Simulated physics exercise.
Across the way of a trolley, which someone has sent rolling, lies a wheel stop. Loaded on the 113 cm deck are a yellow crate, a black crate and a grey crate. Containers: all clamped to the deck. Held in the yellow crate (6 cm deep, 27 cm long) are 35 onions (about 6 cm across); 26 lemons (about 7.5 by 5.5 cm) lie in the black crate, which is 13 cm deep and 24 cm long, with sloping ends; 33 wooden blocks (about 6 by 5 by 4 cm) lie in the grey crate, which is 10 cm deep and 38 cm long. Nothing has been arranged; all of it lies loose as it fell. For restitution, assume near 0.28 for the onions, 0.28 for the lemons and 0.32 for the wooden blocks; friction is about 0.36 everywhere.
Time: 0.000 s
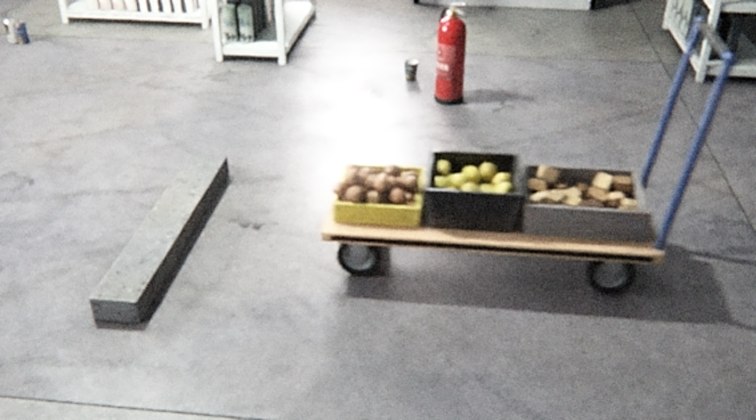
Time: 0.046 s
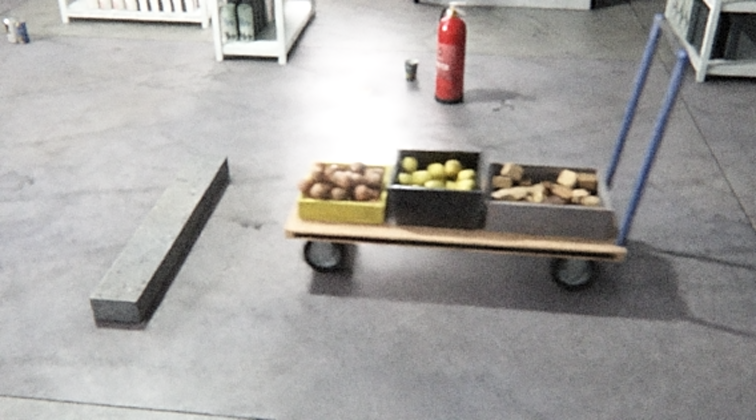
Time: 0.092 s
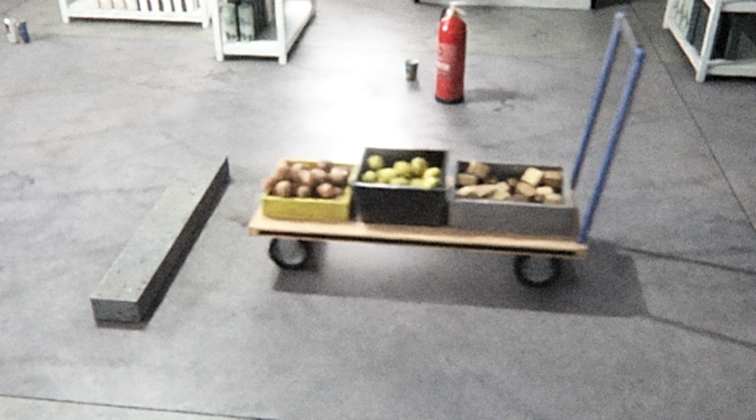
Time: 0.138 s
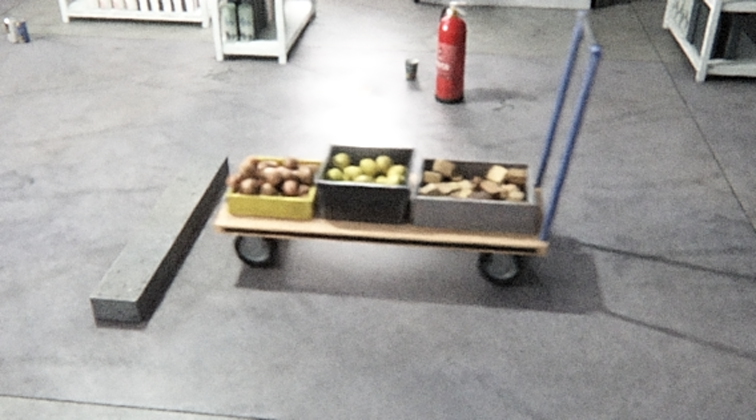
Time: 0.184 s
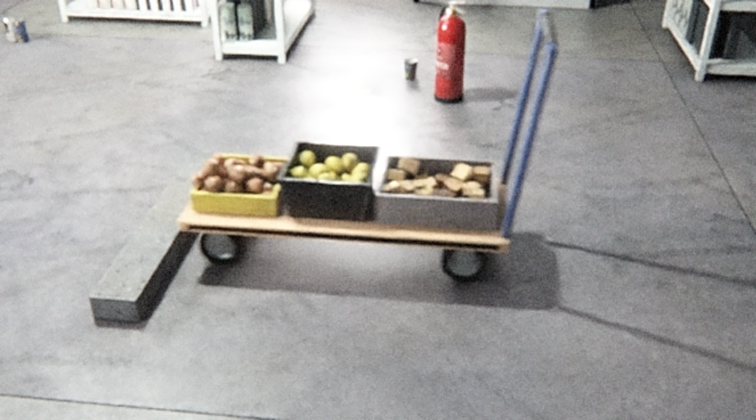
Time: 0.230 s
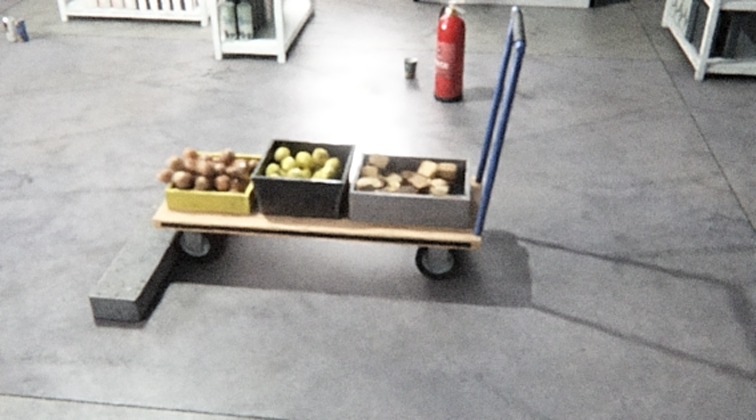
Trolley carrying yellow, black and grey crates rolling left up to a wheel stop, onions surging over the yellow crate's rim.
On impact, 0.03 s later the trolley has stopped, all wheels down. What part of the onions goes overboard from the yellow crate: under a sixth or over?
Above a sixth.
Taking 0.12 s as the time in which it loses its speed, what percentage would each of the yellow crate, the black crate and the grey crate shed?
You'd end up with yellow crate at 40 %, black crate at 0 % and grey crate at 0 %.
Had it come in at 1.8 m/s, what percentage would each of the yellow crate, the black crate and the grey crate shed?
In that case the yellow crate sheds 30 per cent of its load, the black crate 0 per cent, and the grey crate 0 per cent.
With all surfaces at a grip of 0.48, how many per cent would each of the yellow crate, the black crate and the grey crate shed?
In that setup yellow crate sheds 40 percent, black crate sheds 0 percent, and grey crate sheds 0 percent.
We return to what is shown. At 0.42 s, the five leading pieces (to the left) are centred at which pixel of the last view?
I'd put them at about (62, 198).
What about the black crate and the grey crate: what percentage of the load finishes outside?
Roughly: Black crate 5 %, grey crate 5 %.
After 0.30 s, 8 of 35 out of the yellow crate, 0 of 26 out of the black crate and 0 of 33 out of the grey crate.
After 0.42 s, 16 of 35 out of the yellow crate, 0 of 26 out of the black crate and 1 of 33 out of the grey crate.
After 0.65 s, 16 of 35 out of the yellow crate, 1 of 26 out of the black crate and 2 of 33 out of the grey crate.
When it is over (at 1.16 s), 16 of 35 out of the yellow crate, 1 of 26 out of the black crate and 2 of 33 out of the grey crate. Asked share, 16 of 35, 46 per cent.
